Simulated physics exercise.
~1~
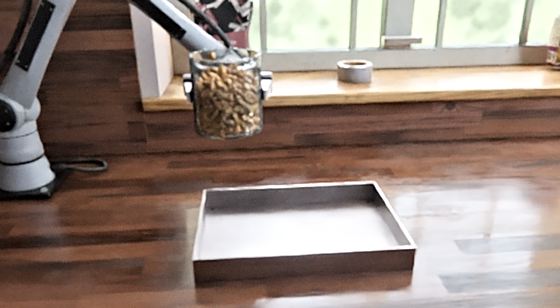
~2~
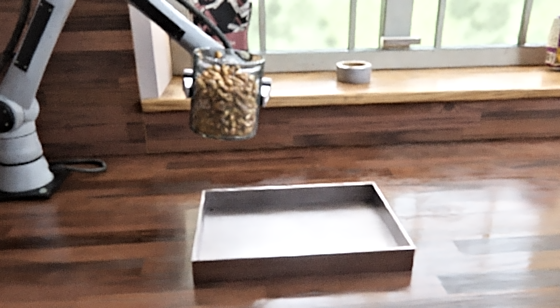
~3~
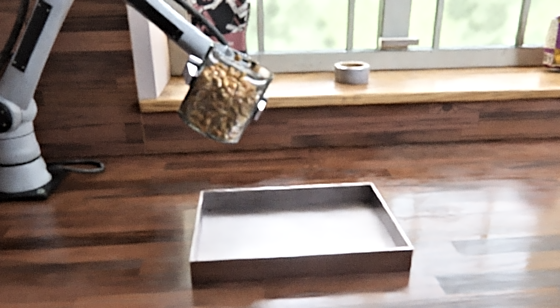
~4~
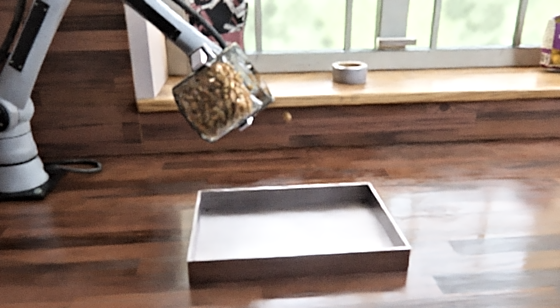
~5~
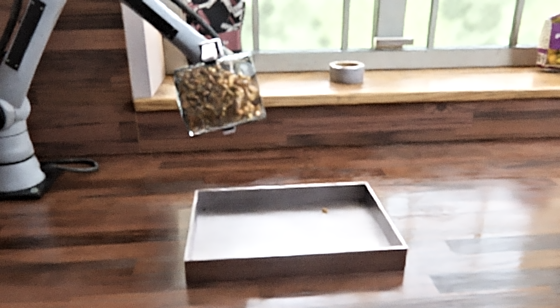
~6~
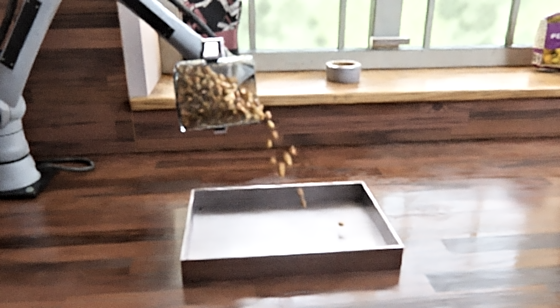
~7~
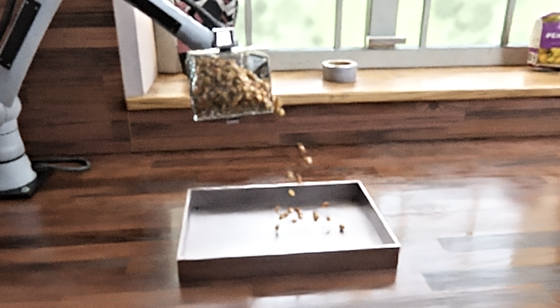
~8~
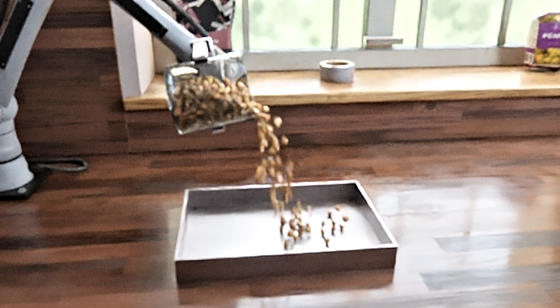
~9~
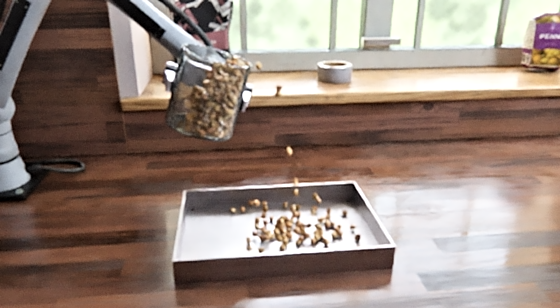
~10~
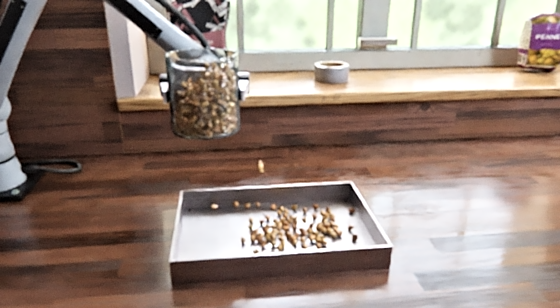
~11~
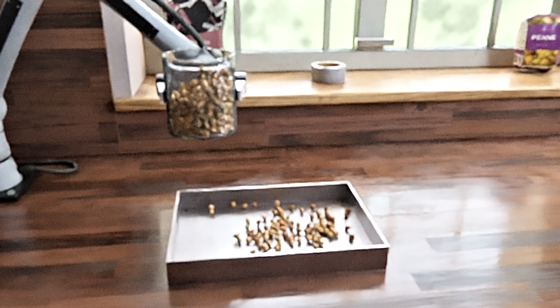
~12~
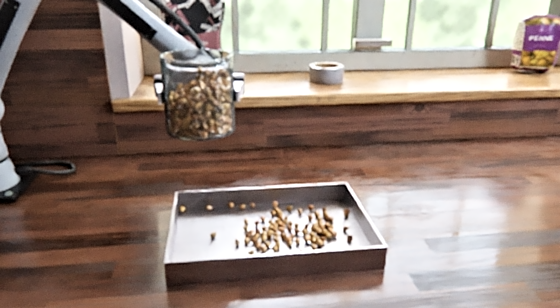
Robot arm tipping a clear beaker of dried beans over a tray, spilling some, then righting it still mostly full.
